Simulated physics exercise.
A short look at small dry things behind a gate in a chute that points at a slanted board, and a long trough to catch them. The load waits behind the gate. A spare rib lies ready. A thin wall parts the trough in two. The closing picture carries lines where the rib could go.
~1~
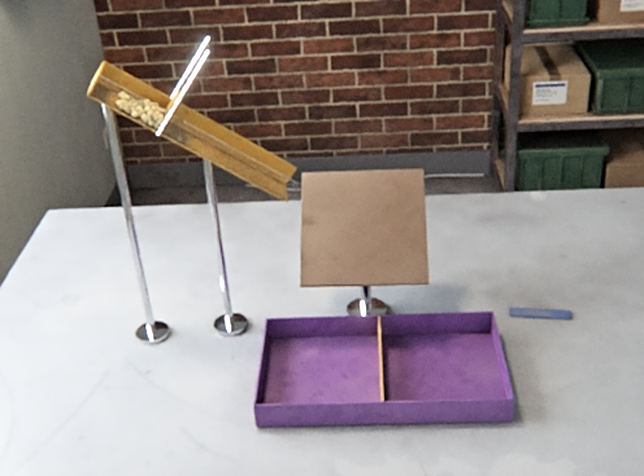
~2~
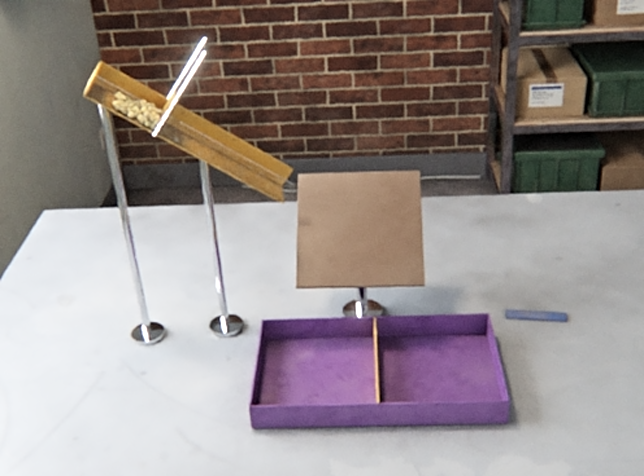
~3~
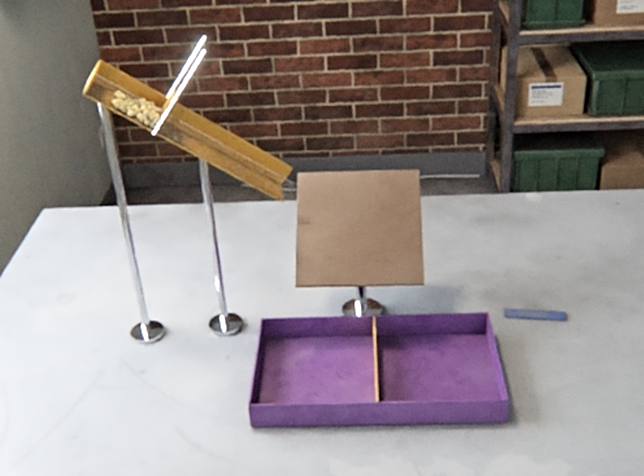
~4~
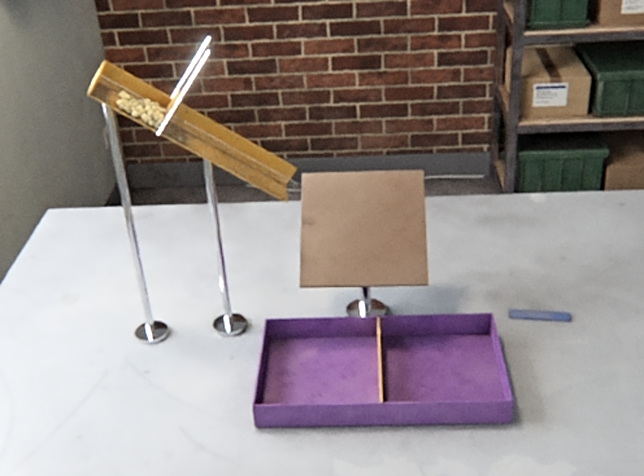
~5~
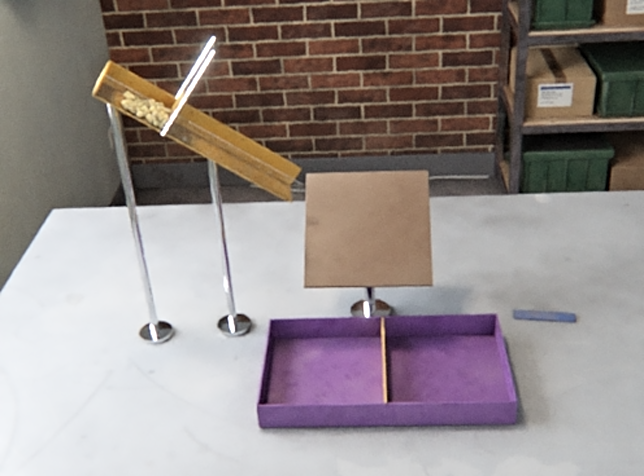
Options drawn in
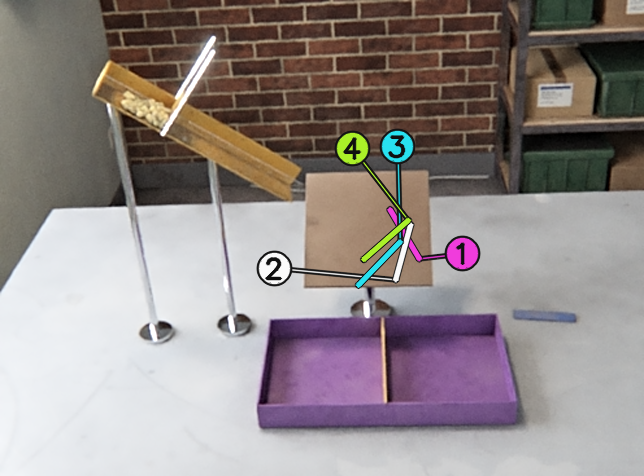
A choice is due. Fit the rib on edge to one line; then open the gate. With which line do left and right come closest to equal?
Use line 2.
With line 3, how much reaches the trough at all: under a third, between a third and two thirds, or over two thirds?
It is over two thirds.
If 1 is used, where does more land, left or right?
More lands on the right.
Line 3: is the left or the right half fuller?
The left half.
On the marked copy, line 1 from (390, 209) to (419, 258); line 2 from (410, 224) to (395, 279); line 3 from (400, 241) to (358, 285); line 4 from (408, 220) to (363, 259).
Choosing 1, of what is caught, a small part in the left half, most in the right.
Choosing 2, of what is caught, about half in the left half, about half in the right.
Choosing 3, of what is caught, most in the left half, a small part in the right.
Choosing 4, of what is caught, most in the left half, a small part in the right.
